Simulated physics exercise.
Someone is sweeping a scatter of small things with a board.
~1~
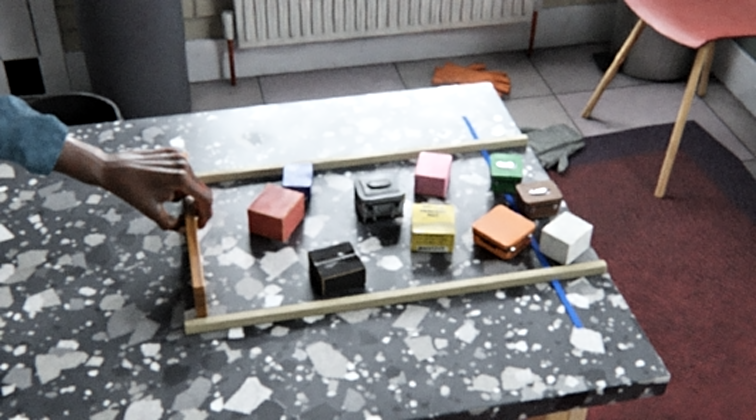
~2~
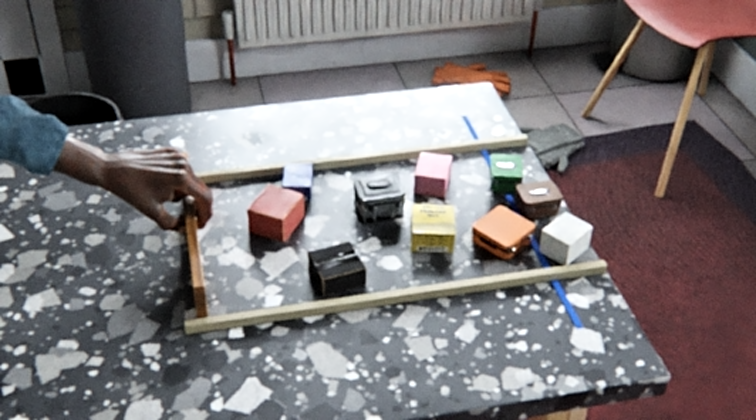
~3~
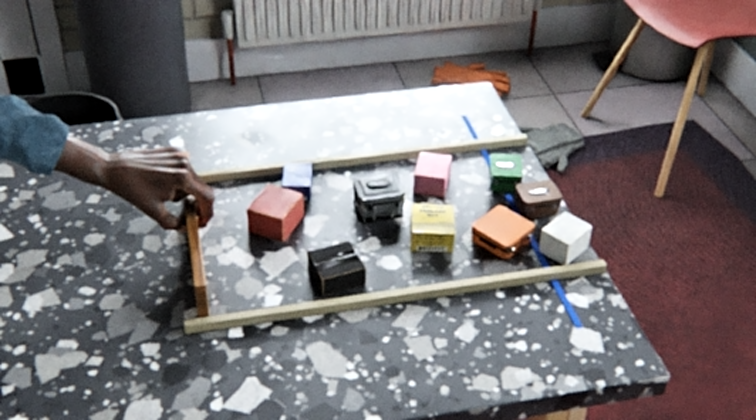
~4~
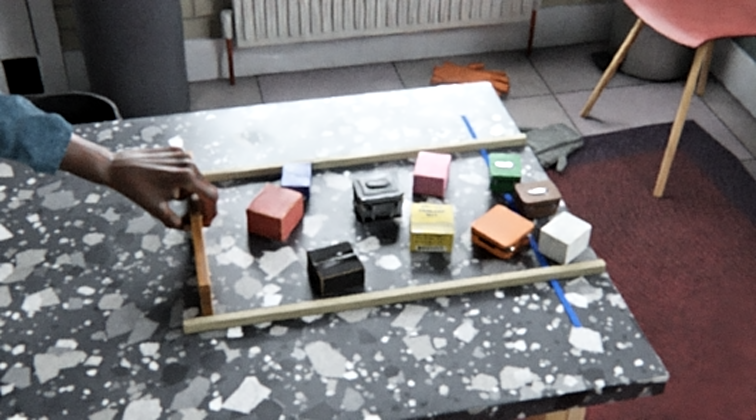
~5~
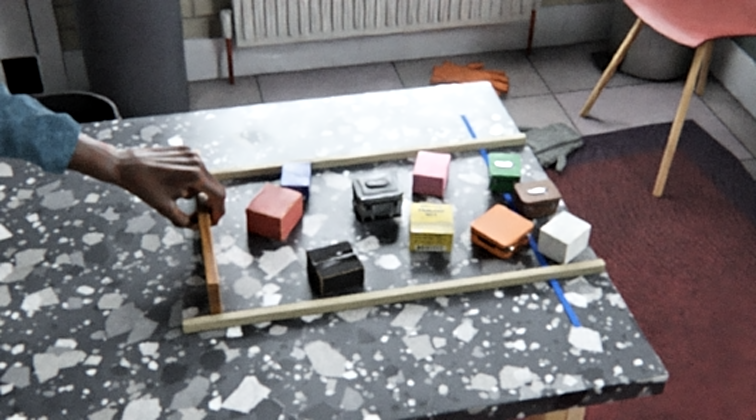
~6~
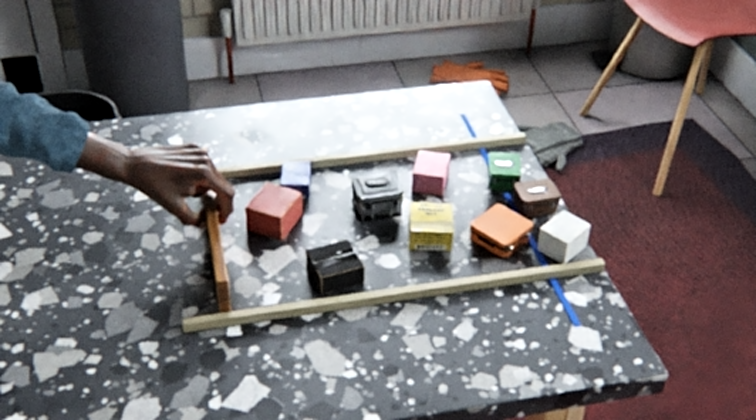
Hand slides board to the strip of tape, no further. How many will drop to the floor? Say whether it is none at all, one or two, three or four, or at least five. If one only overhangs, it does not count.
I would say at least five.
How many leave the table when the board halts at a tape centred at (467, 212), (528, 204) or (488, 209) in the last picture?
So, one try after another, the floor gets 1, then 6, then 2.
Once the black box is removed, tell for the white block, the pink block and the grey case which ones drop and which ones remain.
White block: Still there; pink block: Over the edge; grey case: Over the edge.
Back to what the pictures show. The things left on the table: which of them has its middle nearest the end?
Ending up nearest is the pink block.
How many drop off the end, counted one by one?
That would be exactly 5.
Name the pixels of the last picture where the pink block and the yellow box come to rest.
First object: (535, 151); second object: (541, 209).
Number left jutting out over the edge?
Expected count: 1.
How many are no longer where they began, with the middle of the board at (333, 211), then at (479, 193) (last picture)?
Tally: First 4; then 10.
Soon after, none off yet; white block at rest near (564, 237); brown case at rest near (536, 199); green case at rest near (504, 173).
Then, none off yet; white block at rest near (564, 237); brown case at rest near (536, 199); green case moving near (513, 172).
At rest, the number that fall off is five or more; fallen, grey case, orange case, green case, brown case and white block.
